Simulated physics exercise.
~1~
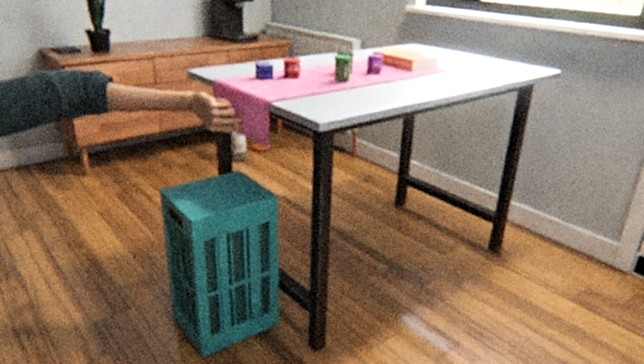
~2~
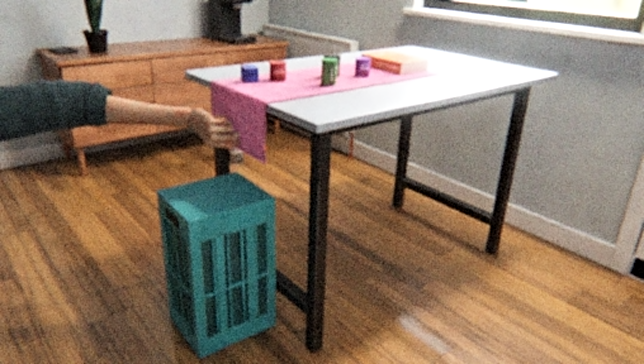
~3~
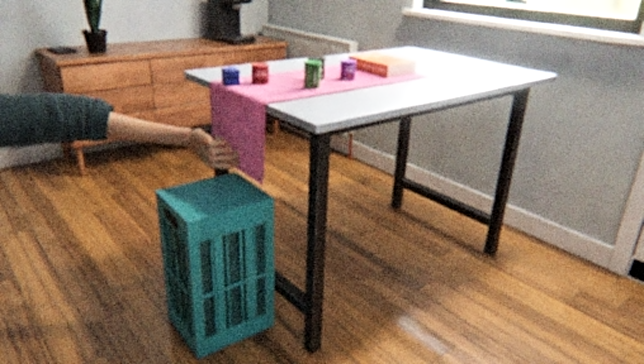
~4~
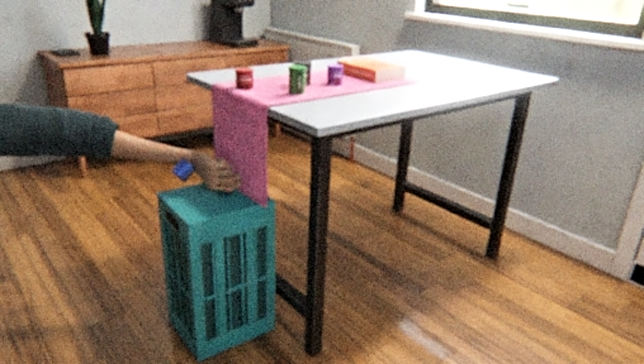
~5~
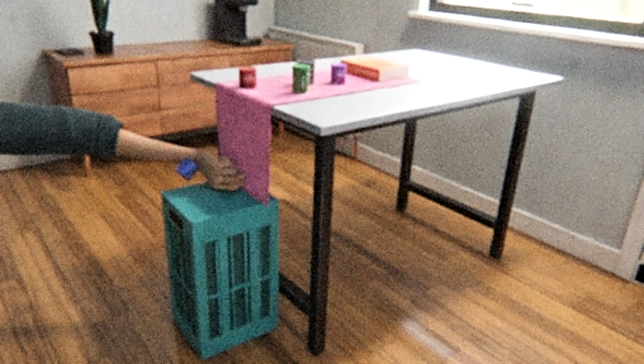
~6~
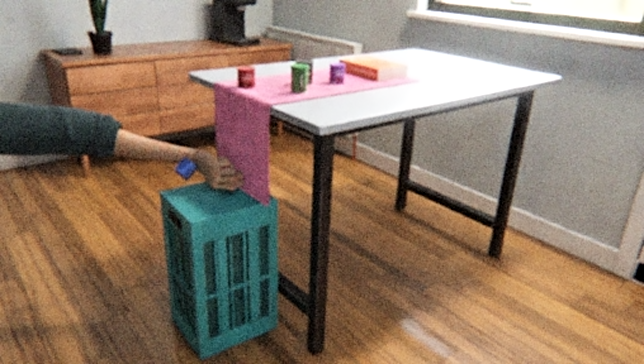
A hand pulls a pink scarf down to a turquoise crate, carrying a blue cube off.
